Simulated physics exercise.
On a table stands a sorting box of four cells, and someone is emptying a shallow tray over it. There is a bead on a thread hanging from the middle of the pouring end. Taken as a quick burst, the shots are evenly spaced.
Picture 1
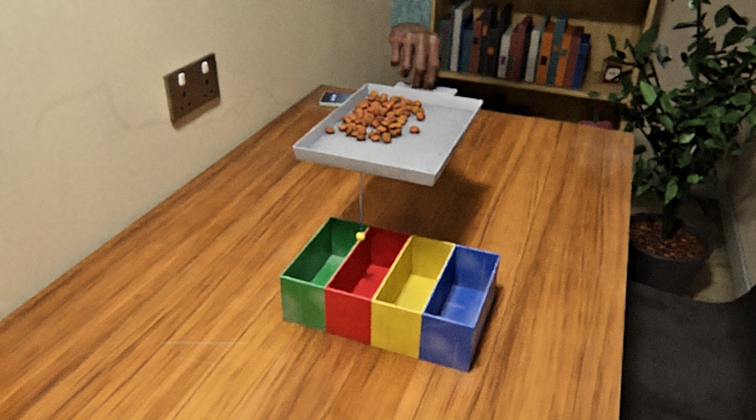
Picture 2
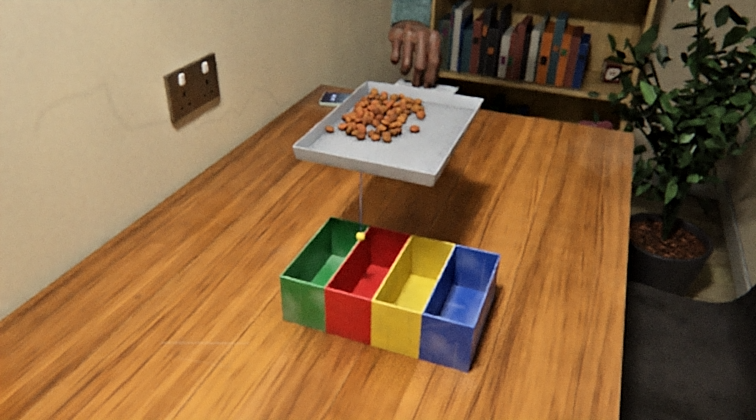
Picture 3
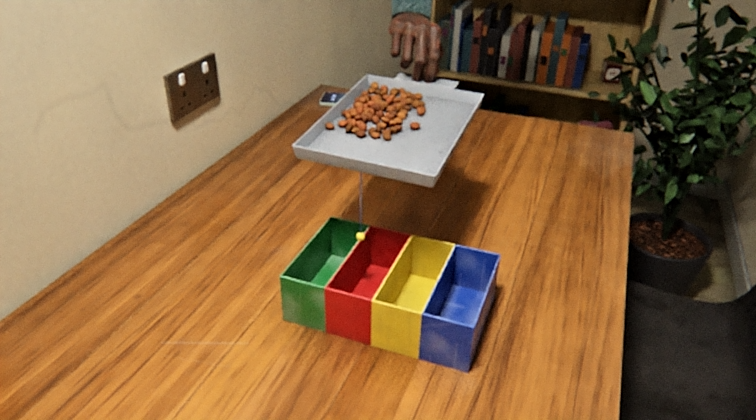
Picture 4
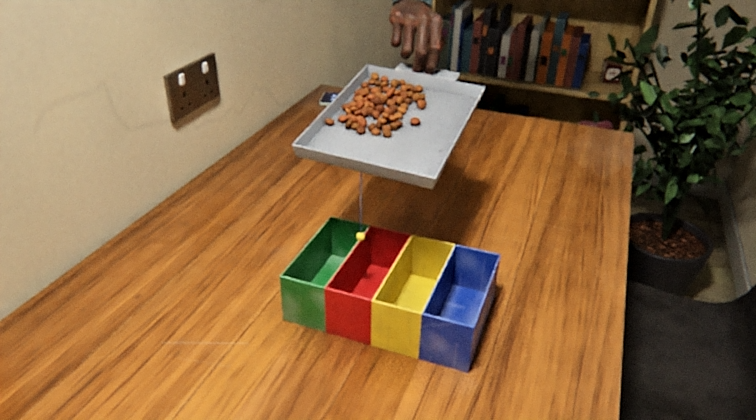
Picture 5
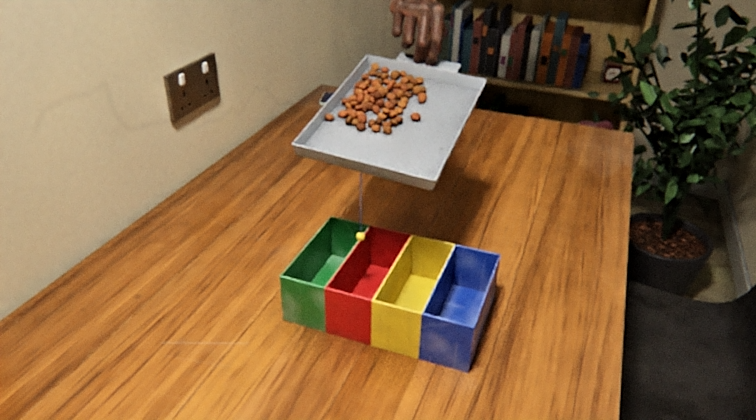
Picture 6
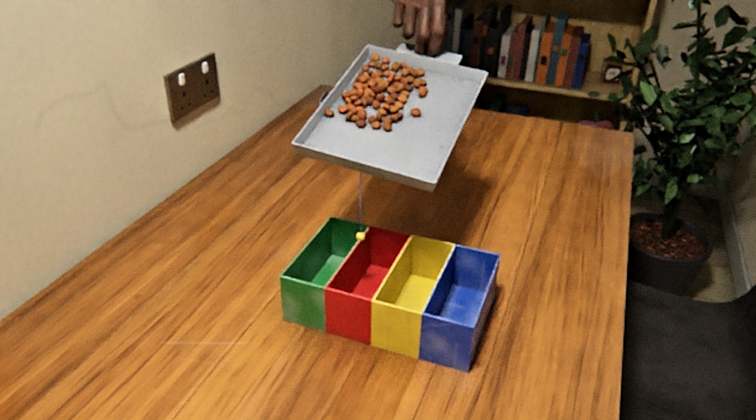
A shallow grey tray of brown kibble tilted gradately as a hand behind it raised its far end, its near right corner dipping slightly above a green, red, yellow and blue box.
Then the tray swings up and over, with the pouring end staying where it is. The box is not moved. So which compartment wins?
The yellow one wins.
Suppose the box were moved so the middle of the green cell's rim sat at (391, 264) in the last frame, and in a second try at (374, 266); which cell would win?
The first time it is the green cell; the second time it is that red cell.
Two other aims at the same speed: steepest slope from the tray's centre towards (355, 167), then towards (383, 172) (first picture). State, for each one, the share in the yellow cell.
Respectively 0 and 30 in a hundred.
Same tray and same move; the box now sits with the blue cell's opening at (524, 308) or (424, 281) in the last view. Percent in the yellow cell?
First some 0, then 40 per cent.
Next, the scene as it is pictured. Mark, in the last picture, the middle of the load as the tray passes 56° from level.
Somewhere near pixel (395, 165).
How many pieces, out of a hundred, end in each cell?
Green cell 0 %, red cell 30 %, yellow cell 70 %, blue cell 0 %.
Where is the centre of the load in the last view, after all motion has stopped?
Last view, centre at rest - approx. (403, 313).
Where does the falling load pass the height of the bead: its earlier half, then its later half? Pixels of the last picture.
Initially about (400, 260); subsequently about (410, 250).
Just after the last frame, tray tipped steeply; almost all on the tray; about a tenth falling or outside the box.
A moment on, tray tipped right over; roughly two thirds on the tray; roughly a quarter in the yellow cell; about a tenth in the red cell; just a few in the blue cell; just a few in the green cell; just a few falling or outside the box.
Further on, tray tipped past a quarter turn; roughly two thirds in the yellow cell; roughly a quarter in the red cell; just a few in the blue cell; just a few in the green cell.
When it is over, tray tipped past a quarter turn; roughly two thirds in the yellow cell; roughly a quarter in the red cell; just a few in the blue cell; just a few in the green cell.
